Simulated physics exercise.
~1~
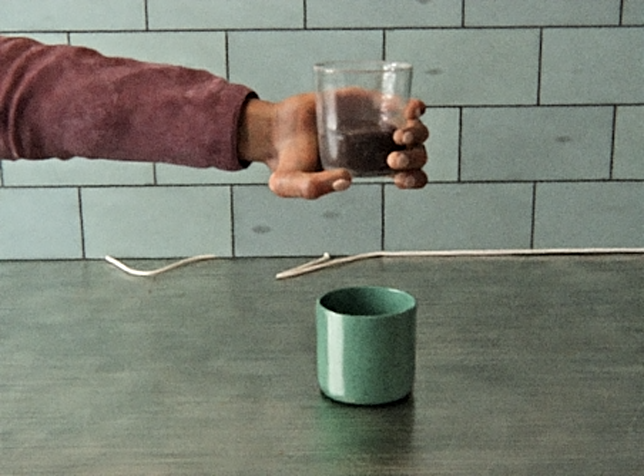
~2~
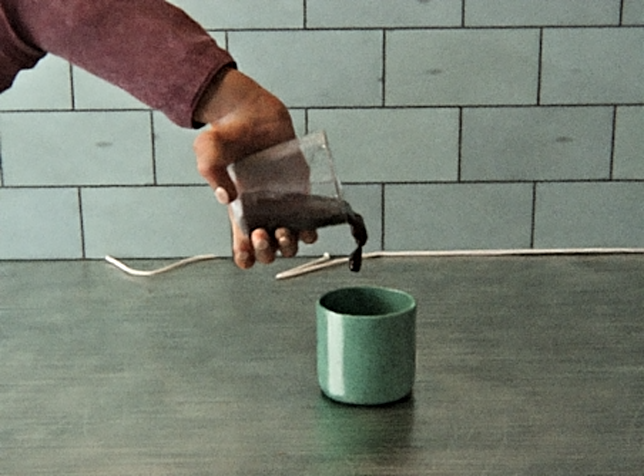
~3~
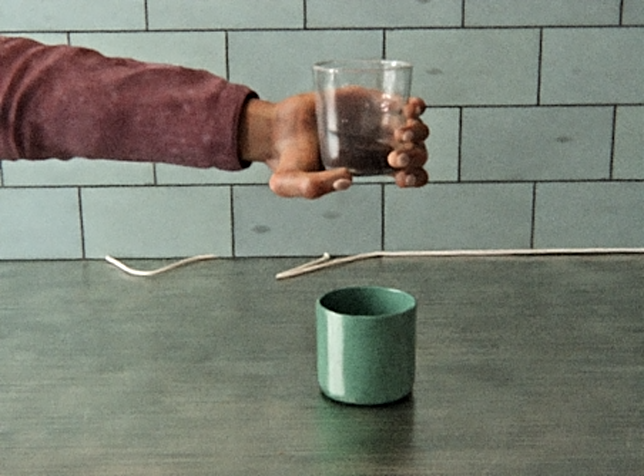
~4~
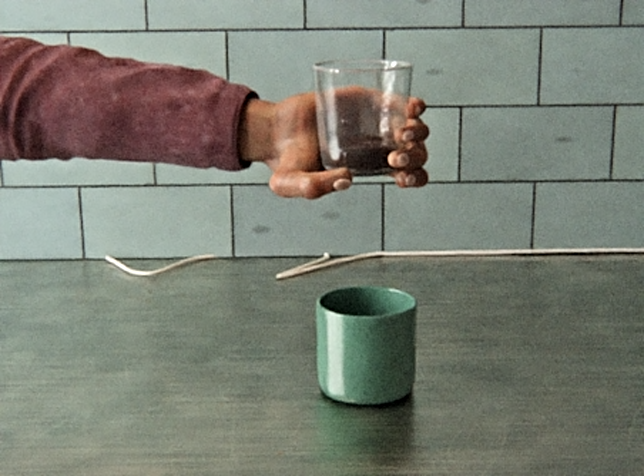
A hand in a maroon sleeve reaches in from the left, holding a clear tumbler of dark coffee above a green mug on a dark, worn work surface, seen from the front against pale green tiles. A whitish cord lies along the back of the surface. The hand swings down to the left and tips the tumbler steeply to the right, and dark coffee spills from its rim toward the mug. The hand then returns and brings the tumbler upright. It ends held level above the mug, with a smaller amount of coffee left in the bottom.
